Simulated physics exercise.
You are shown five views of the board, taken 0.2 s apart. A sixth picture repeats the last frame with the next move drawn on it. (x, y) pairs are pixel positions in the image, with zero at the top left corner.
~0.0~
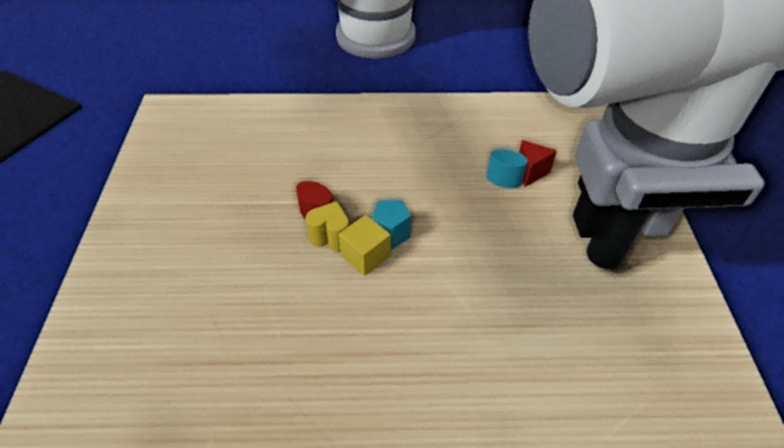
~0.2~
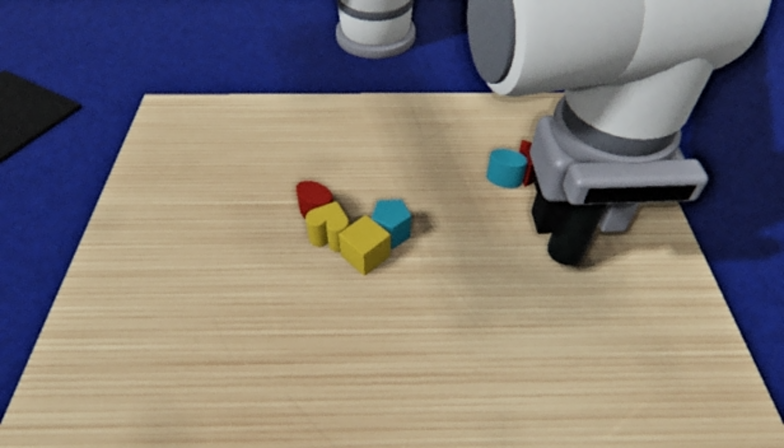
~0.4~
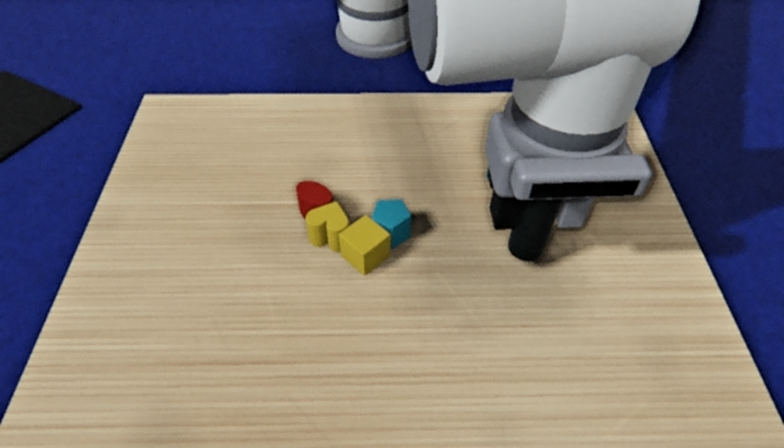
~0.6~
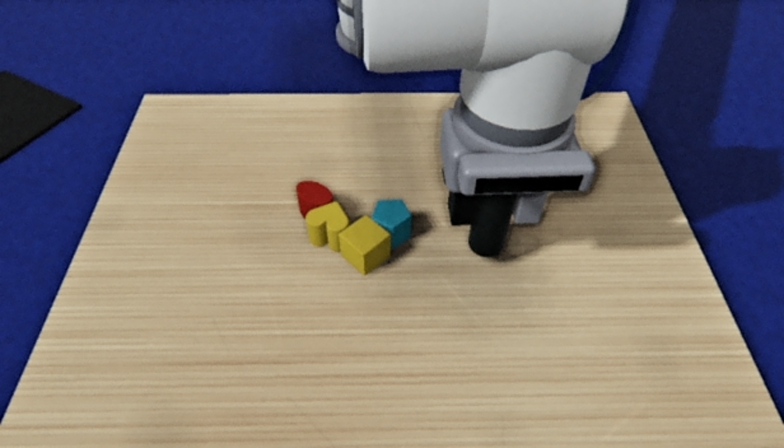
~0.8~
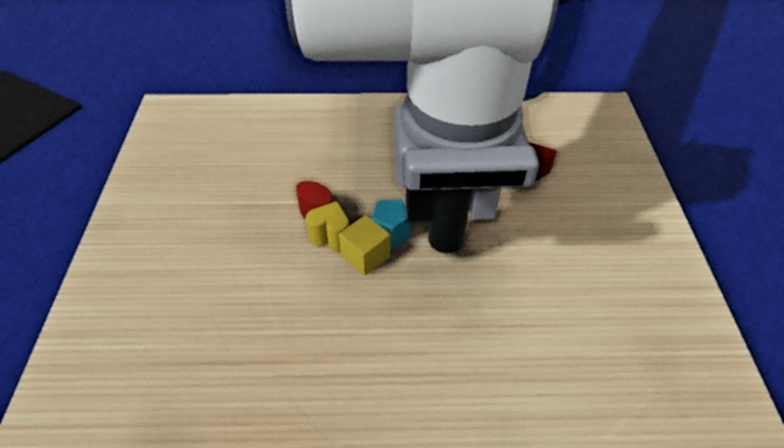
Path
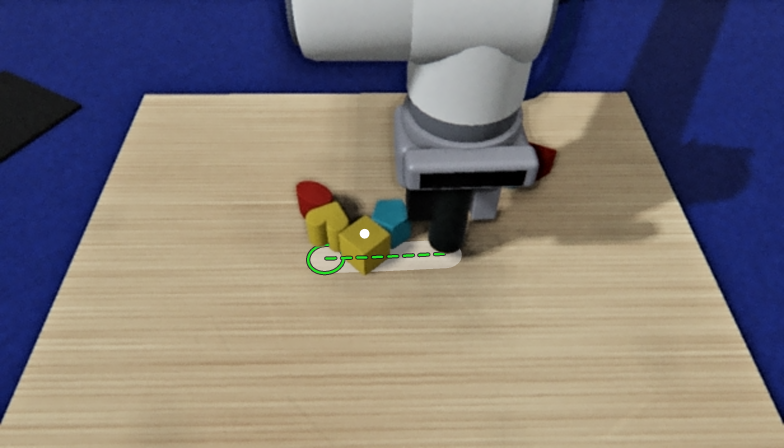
On a pale wooden board over blue fabric, a white and grey robot arm with a black peg starts near the right edge. It slides steadily left, passing in front of a turquoise block and a red one, until the peg is just right of the still cluster of red, yellow and turquoise blocks.
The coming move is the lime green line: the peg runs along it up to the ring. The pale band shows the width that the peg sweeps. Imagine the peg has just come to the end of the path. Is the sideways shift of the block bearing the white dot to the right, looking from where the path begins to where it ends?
It seems not.
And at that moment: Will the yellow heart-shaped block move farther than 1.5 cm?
Yes, that is how it ends up.
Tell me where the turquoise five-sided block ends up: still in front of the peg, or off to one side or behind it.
The peg passes it.
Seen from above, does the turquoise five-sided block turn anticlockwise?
Short answer: No.
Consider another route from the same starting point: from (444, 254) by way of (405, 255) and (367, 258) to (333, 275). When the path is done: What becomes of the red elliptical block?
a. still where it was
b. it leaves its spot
That would be a.
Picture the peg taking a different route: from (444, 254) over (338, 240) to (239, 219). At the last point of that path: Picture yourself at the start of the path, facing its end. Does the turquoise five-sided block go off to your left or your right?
That block drifts right.
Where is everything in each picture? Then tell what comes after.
Peg's lower end at (604, 256); red elliptical block at (314, 191); yellow heart-shaped block at (328, 216); yellow four-sided block at (365, 234); turquoise five-sided block at (391, 211), in the first frame.
Peg at (565, 253); blocks still, in the second frame.
Peg at (525, 249); blocks still, in the third frame.
Peg at (486, 245); blocks still, in the fourth frame.
Peg at (446, 241); red elliptical block at (314, 191); yellow heart-shaped block at (328, 216); yellow four-sided block at (365, 234); turquoise five-sided block at (391, 211), in the fifth frame.
Drawn move, in a line from (444, 254) to (326, 259); the dot is on the yellow four-sided block.
What follows on the original path. One third of the way, peg at (404, 243); yellow four-sided block at (360, 234); turquoise five-sided block at (387, 210).
Two thirds of the way, peg at (365, 245); yellow heart-shaped block at (303, 216), turned 75° clockwise; yellow four-sided block at (321, 244), turned 25° anticlockwise; turquoise five-sided block at (378, 208), turned 45° clockwise.
At the end, peg at (324, 246); red elliptical block still; yellow heart-shaped block at (298, 216), turned 95° clockwise; yellow four-sided block at (286, 253), turned 55° anticlockwise; turquoise five-sided block at (378, 208), turned 45° clockwise.
